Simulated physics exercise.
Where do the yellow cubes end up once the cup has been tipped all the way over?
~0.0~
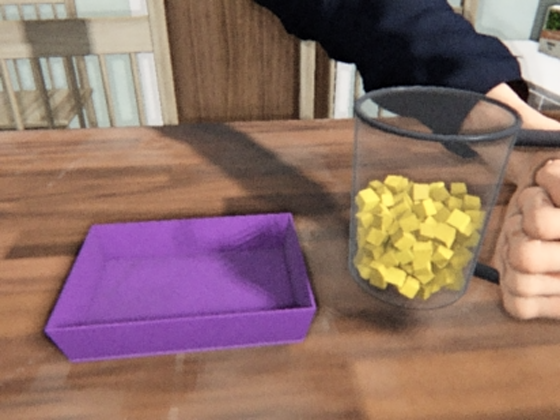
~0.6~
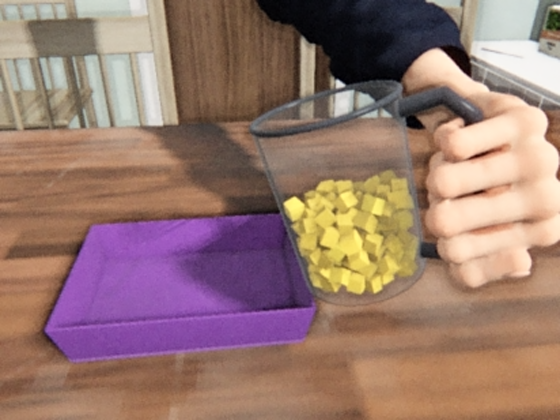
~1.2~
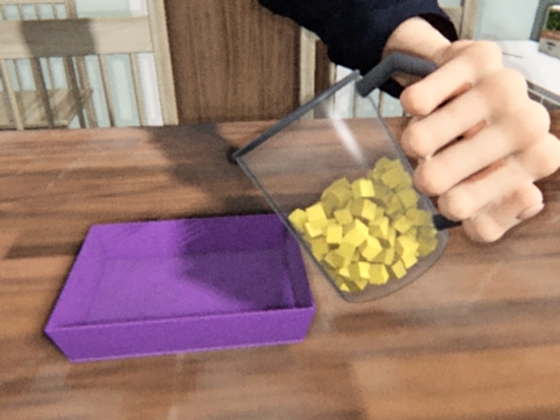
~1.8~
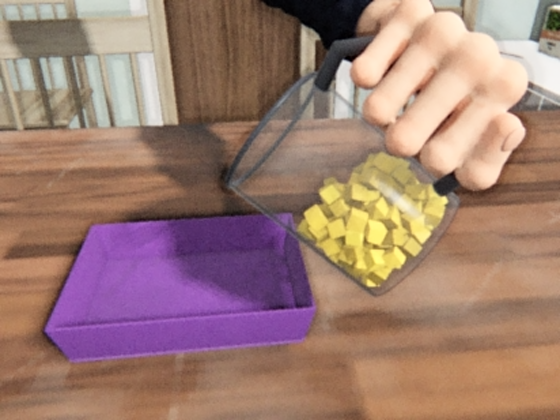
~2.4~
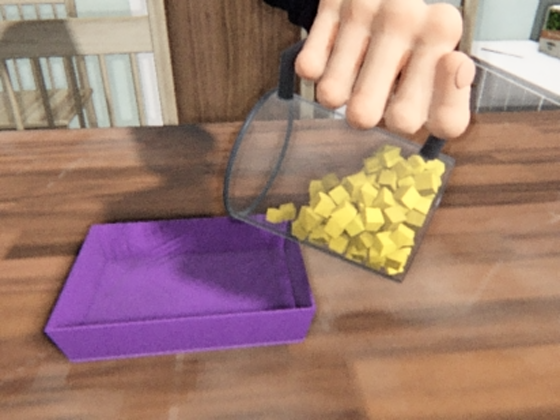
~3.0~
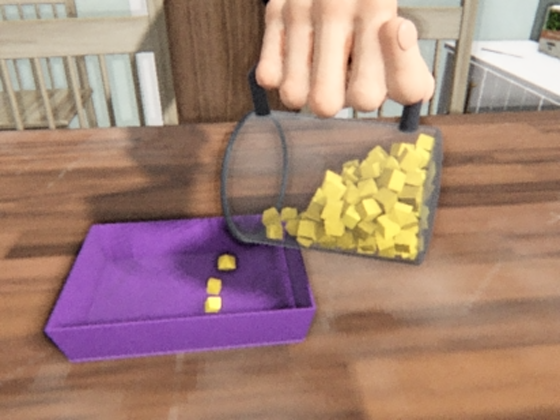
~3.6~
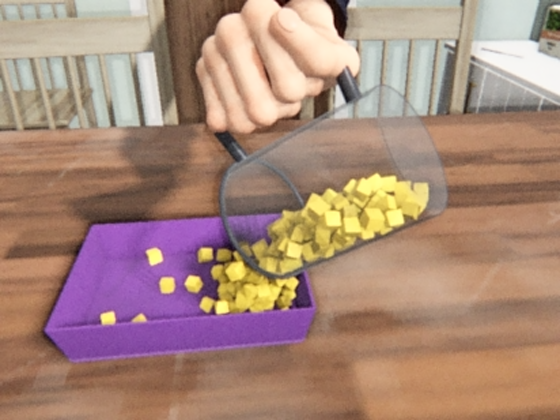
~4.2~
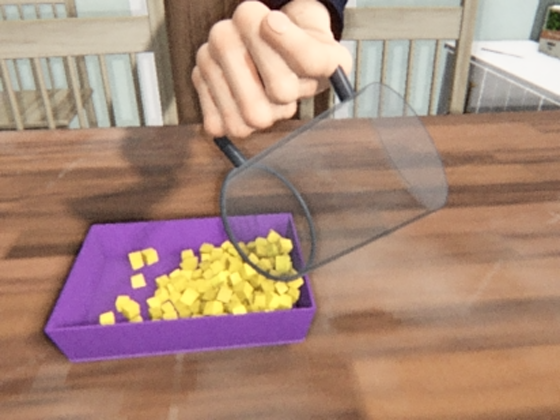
They all come to rest in the purple tin, with none left in the cup and none lying on the table around it.
